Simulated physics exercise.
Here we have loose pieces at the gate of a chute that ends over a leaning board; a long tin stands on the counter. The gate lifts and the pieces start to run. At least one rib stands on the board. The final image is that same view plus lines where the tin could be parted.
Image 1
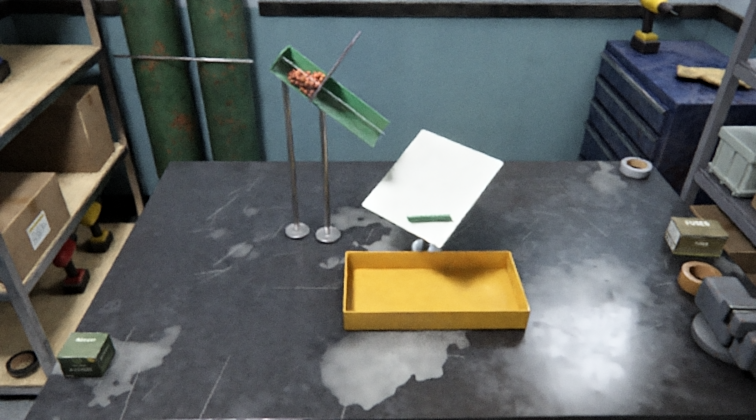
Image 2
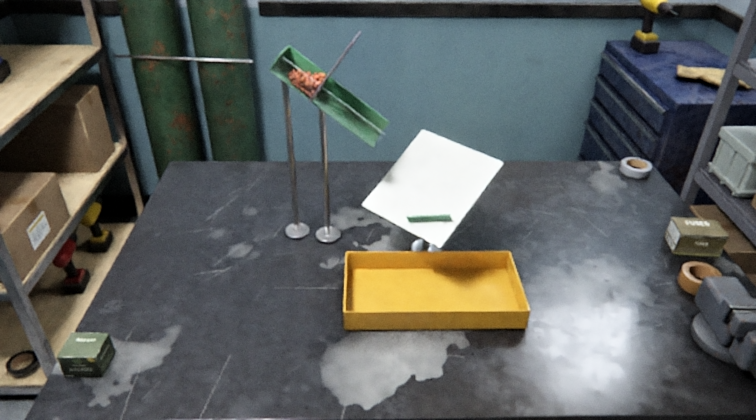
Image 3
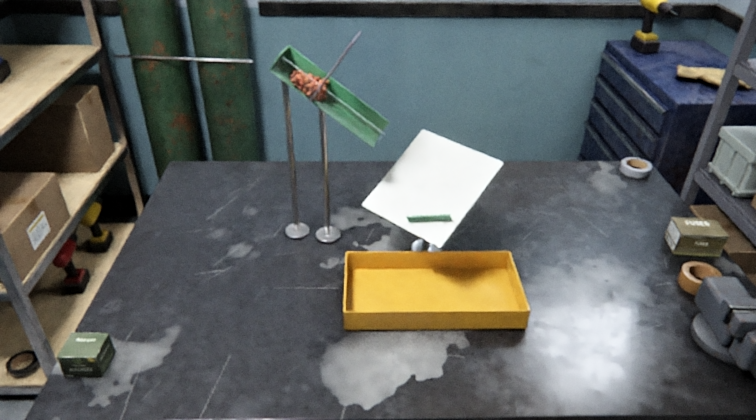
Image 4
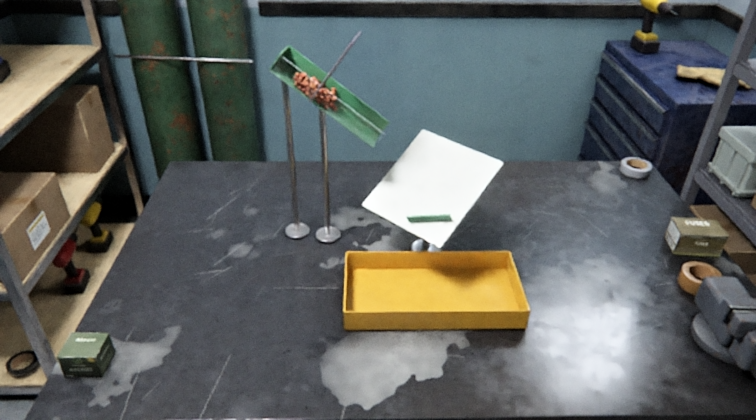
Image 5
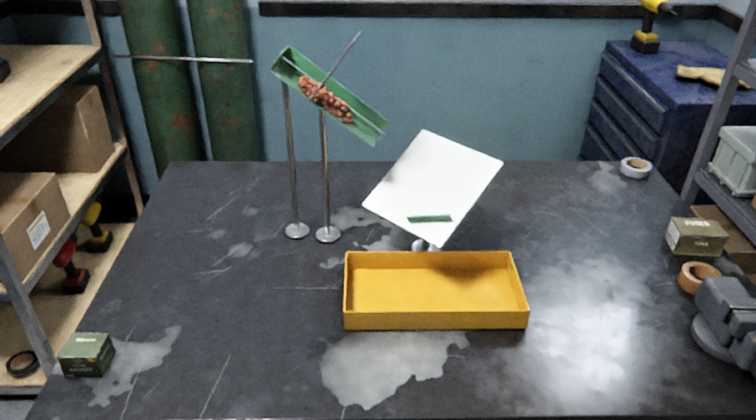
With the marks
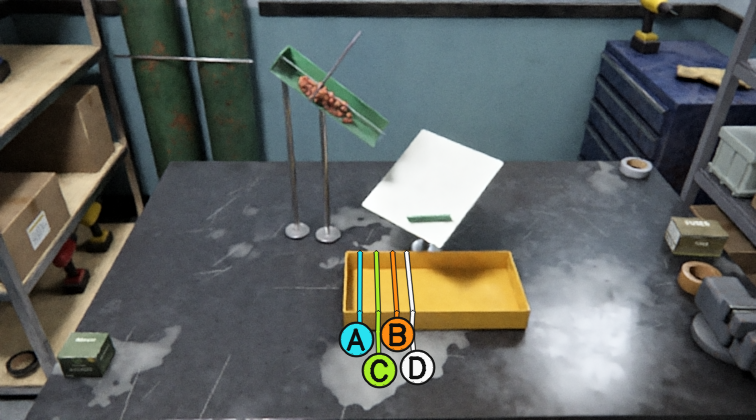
Reddish clay pellets starting to slide down a sloping green chute above a tilted white board and an empty yellow tin.
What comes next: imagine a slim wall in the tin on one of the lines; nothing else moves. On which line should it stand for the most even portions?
Go for C.
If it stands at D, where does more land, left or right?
More lands on the left.
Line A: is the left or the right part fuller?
More lands on the right.
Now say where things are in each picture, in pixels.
In the first picture, load behind the gate at (306, 79), clay pellets; lip of the chute at (376, 142), sloping gently.
In the second picture, middle of the board at (431, 184), tilted fairly steeply; middle of its low edge at (399, 225); of its high edge at (461, 145).
In the third picture, front corners of the tin at (344, 312) and (530, 310), empty; front of the load at (324, 97).
In the fourth picture, middle of the load at (316, 87); its front at (335, 108), about a third of the way to the lip; rib from (450, 215) to (406, 217).
In the fifth picture, middle of the load at (326, 95); its front at (350, 121), about half of the way to the lip.
On the marked copy, line A crosses the front rim at (359, 312); line B crosses the front rim at (396, 311); line C crosses the front rim at (378, 311); line D crosses the front rim at (412, 311).
Choosing A, of what is caught, a small part on the left of the divider, nearly all on the right.
Choosing B, of what is caught, most on the left of the divider, about a quarter on the right.
Choosing C, of what is caught, about half on the left of the divider, about half on the right.
Choosing D, of what is caught, nearly all on the left of the divider, a small part on the right.
